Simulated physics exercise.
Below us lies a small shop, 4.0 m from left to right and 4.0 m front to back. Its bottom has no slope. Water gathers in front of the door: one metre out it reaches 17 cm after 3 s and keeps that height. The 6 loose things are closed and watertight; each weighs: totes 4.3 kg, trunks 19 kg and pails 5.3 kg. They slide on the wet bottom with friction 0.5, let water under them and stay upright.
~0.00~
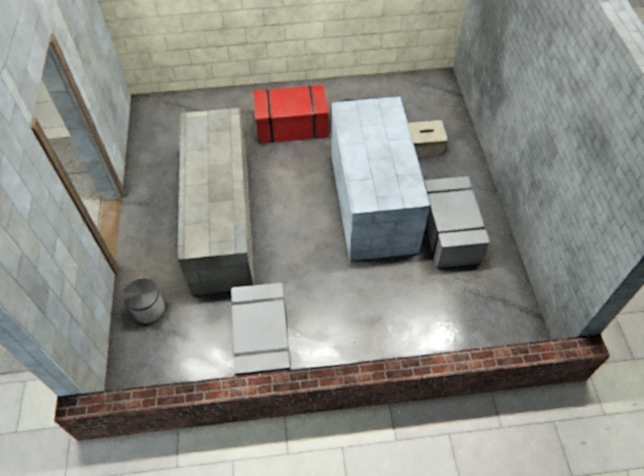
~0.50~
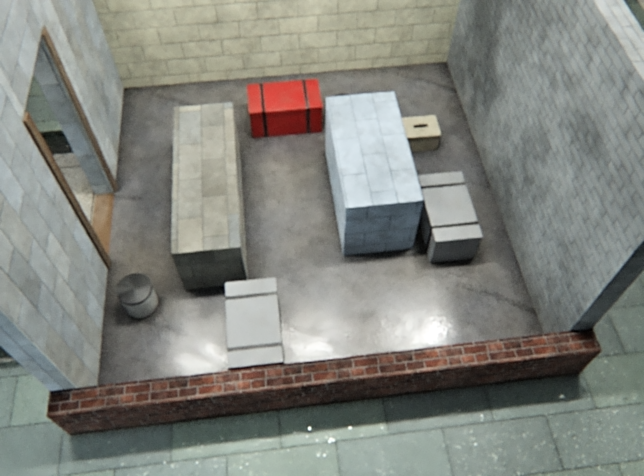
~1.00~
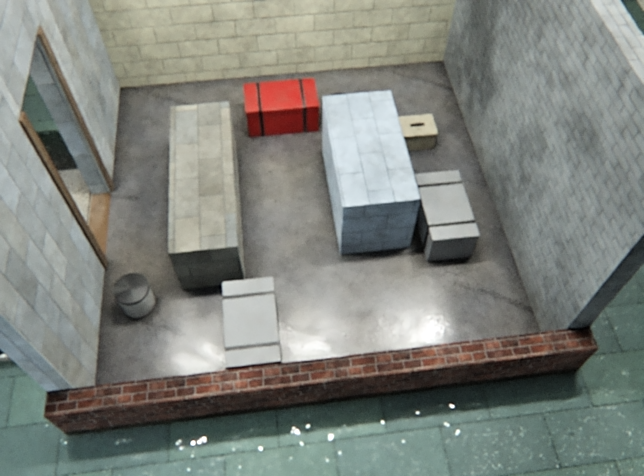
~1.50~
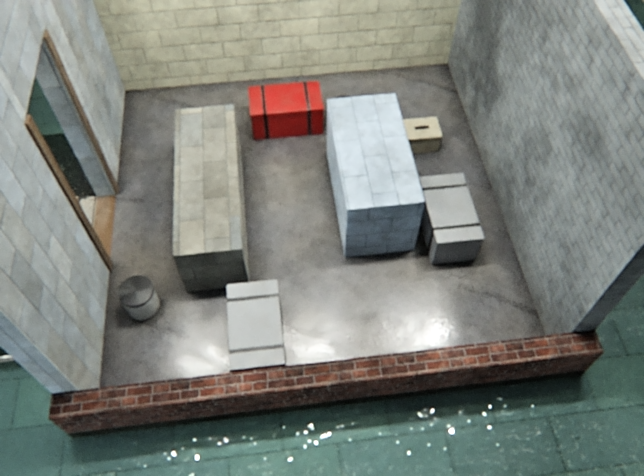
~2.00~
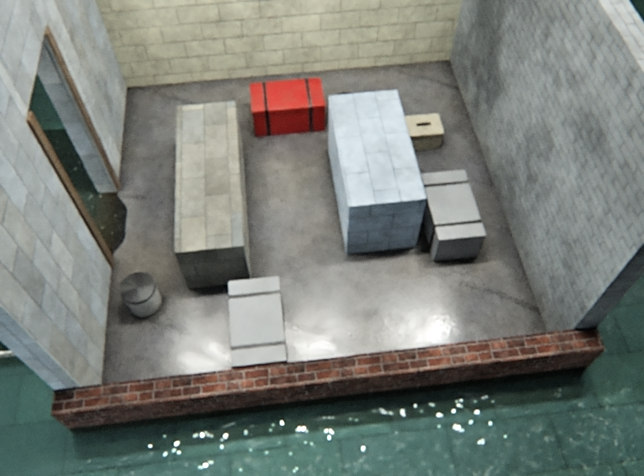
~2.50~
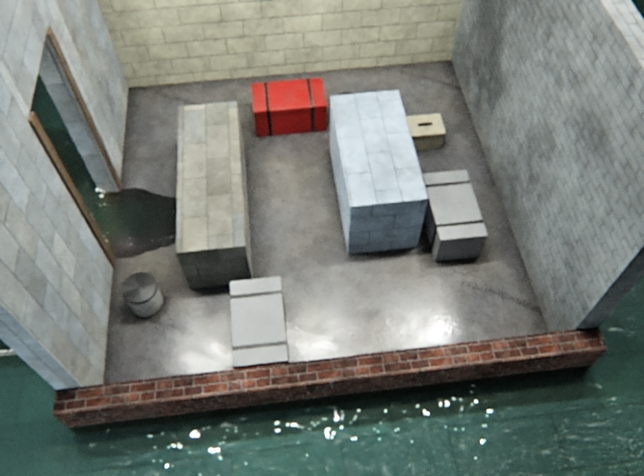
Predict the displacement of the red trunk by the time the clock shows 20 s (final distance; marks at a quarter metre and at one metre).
The red trunk slides a little.
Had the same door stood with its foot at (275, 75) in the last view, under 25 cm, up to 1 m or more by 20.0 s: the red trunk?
In that case the red trunk ends far away.
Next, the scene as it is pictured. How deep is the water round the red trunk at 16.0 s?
About 5 cm.
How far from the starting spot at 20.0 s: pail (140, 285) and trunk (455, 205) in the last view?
In turn: 100 cm, 140 cm.
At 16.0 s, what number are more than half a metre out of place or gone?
By then 2.
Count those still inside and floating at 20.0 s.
I count 6.
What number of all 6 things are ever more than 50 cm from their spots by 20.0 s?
I count 6.
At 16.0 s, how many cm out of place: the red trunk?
About 0 cm.
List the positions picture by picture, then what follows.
The red trunk at (290, 101), on the bottom; water covers 0.0 m2; 0 of 6 have shifted, in the first frame.
The red trunk at (284, 95), on the bottom; water covers 0.0 m2; 0 of 6 have shifted, in the second frame.
The red trunk at (281, 95) rests on the ground; 0.0 m2 under water; 0 of 6 have shifted, in the third frame.
The red trunk at (285, 98) rests on the ground; 0.0 m2 under water; 0 of 6 have shifted, in the fourth frame.
The red trunk at (287, 94), on the bottom; water covers 0.0 m2; 0 of 6 have shifted, in the fifth frame.
The red trunk at (288, 94) rests on the ground; water covers 0.5 m2; 0 of 6 have shifted, in the sixth frame.
After 4.0 s the red trunk is near (288, 94), 0.0 m from its start, aground; 0 afloat.
After 9.0 s the red trunk is near (288, 94), 0.0 m from its start, aground; 1 afloat.
After 16.0 s the red trunk is near (288, 95), 0.0 m from its start, aground; 3 afloat.
After 20.0 s the red trunk is near (222, 86), 0.7 m from its start, afloat; 6 afloat.
